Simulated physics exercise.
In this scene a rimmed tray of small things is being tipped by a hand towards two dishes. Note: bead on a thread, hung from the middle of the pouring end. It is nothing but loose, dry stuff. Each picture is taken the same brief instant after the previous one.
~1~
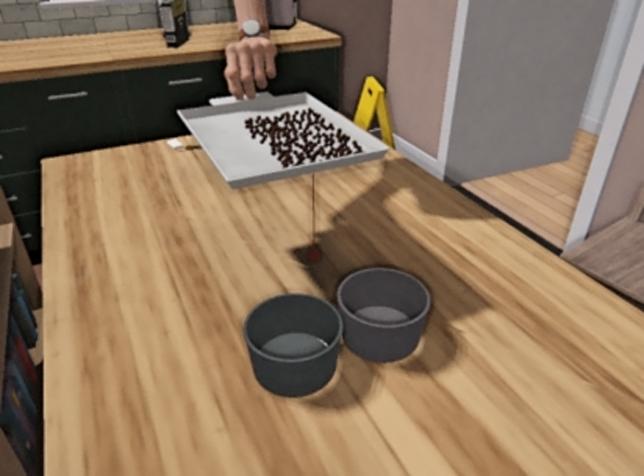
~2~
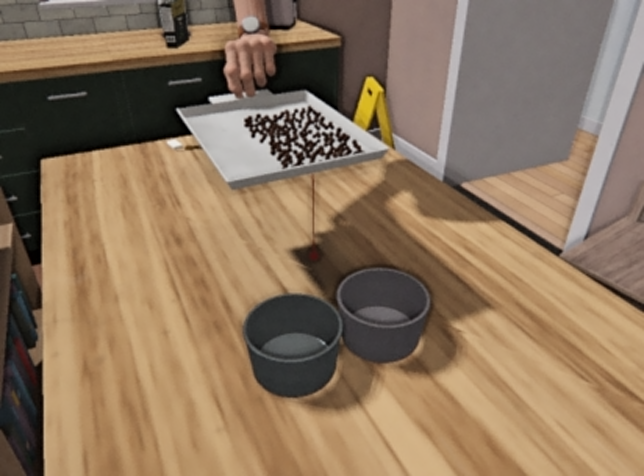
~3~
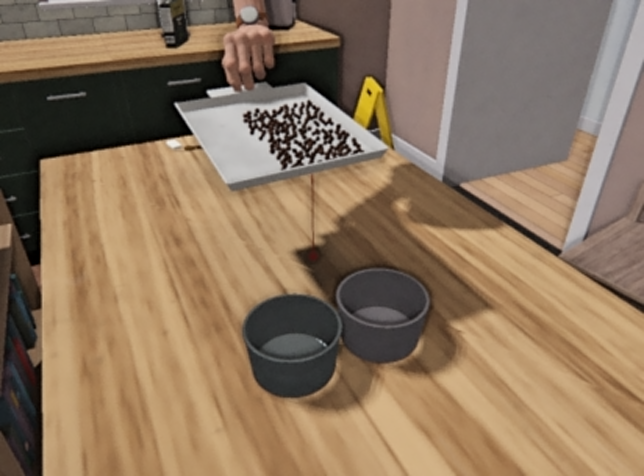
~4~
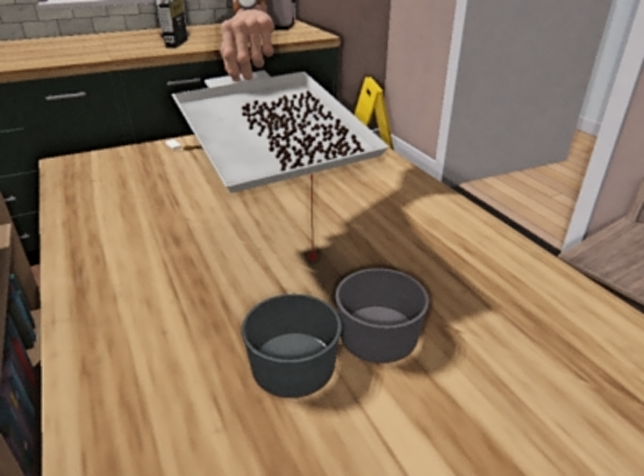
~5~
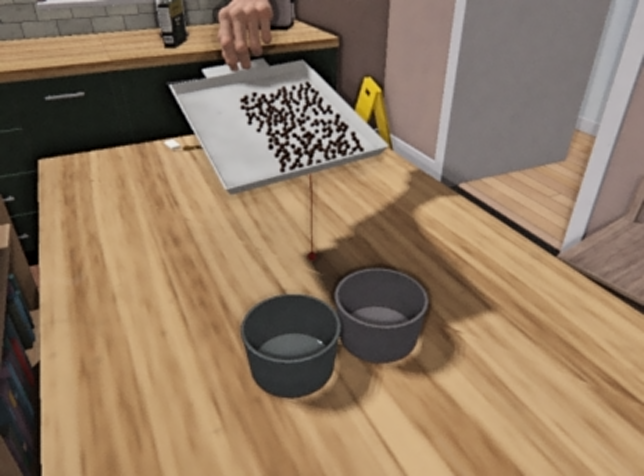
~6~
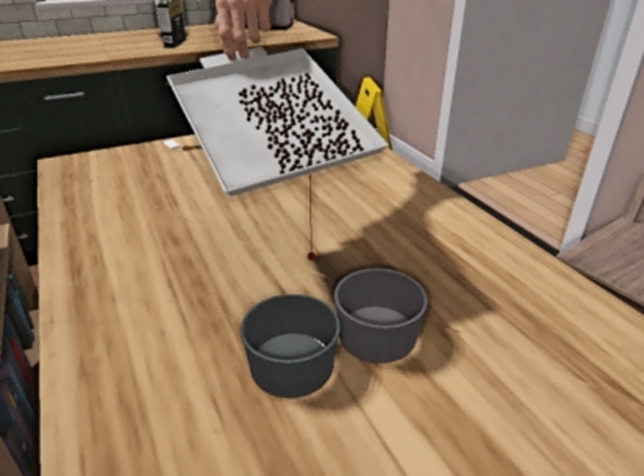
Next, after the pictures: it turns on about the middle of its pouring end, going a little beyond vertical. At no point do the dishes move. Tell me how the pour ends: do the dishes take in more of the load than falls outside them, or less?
They take in less than falls outside.
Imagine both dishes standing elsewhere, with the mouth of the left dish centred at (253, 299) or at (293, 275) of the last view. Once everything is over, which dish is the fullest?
First try, the one on the left; second try, the one on the left.
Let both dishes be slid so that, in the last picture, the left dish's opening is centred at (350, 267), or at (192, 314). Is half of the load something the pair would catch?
At place one not up to half; at place two in excess of half.
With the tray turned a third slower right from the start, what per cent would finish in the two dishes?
Estimate: Around 10%.
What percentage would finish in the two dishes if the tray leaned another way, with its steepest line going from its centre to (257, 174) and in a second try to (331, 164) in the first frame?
Lab note: Try one about 0 %, try two about 10 %.
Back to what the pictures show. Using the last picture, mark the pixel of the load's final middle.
About (255, 332).
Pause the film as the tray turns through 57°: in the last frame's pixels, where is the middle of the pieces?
Centre estimate: (282, 176).
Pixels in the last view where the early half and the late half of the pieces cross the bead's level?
Roughly at (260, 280) first, and then at (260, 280).
Soon, tray tipped steeply; most on the tray; a stray few in the left dish; a stray few in the right dish; a small part outside both; a small part in the air.
A while on, tray tipped right over; a stray few on the tray; a small part in the left dish; a stray few in the right dish; most outside both; a small part in the air.
Towards the end, tray tipped past a quarter turn; a stray few in the left dish; a stray few in the right dish; nearly all outside both.
Finally, tray tipped past a quarter turn; a stray few in the left dish; a stray few in the right dish; nearly all outside both.
